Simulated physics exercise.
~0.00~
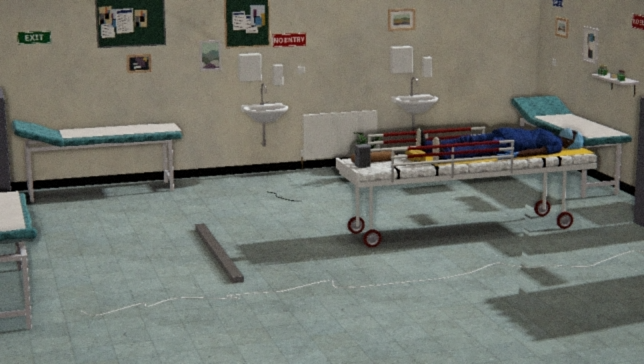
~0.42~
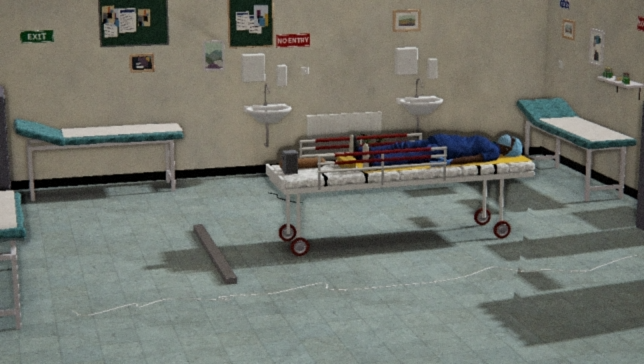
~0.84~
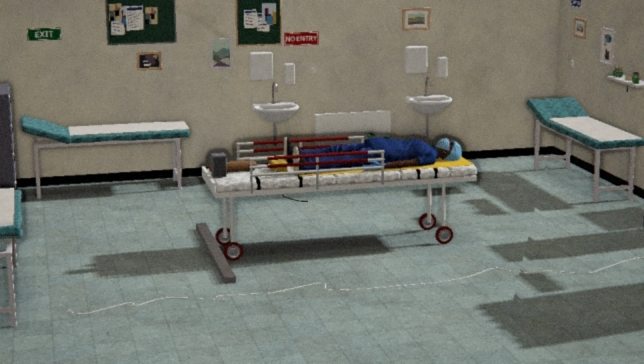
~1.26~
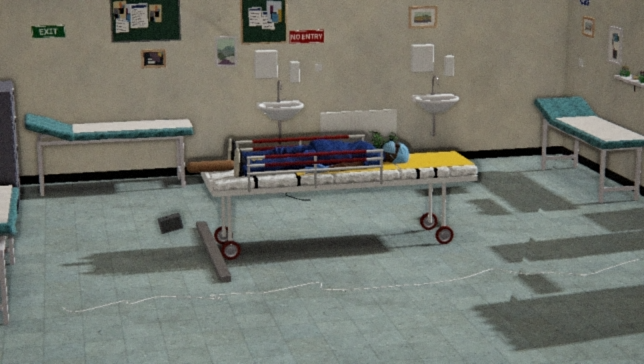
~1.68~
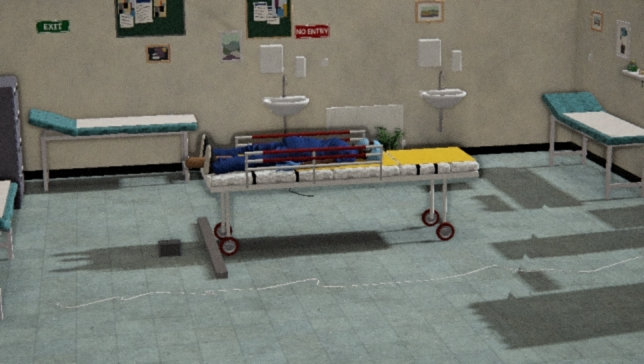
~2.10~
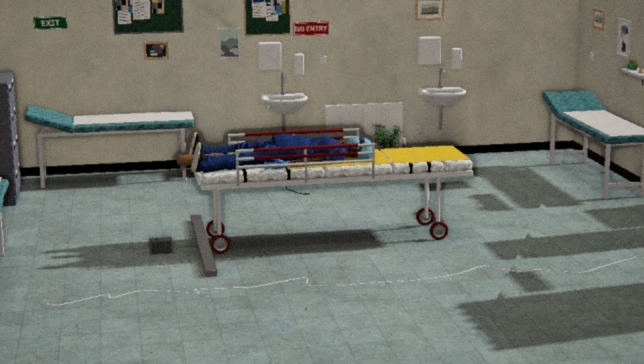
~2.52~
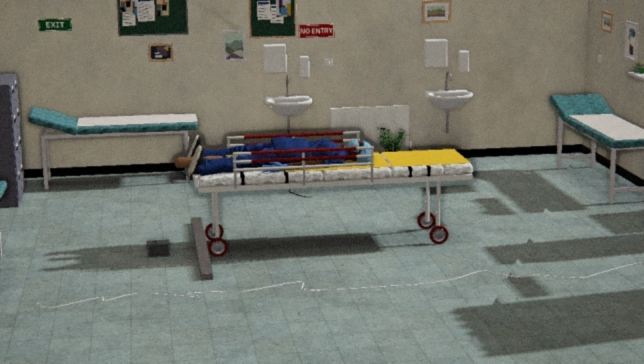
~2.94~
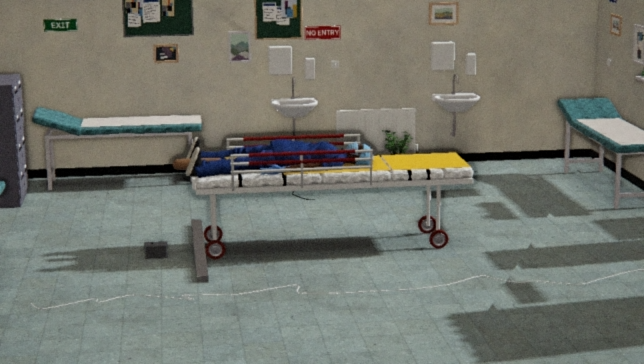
In a treatment room, a trolley stops at a sill and a grey pump topples off.
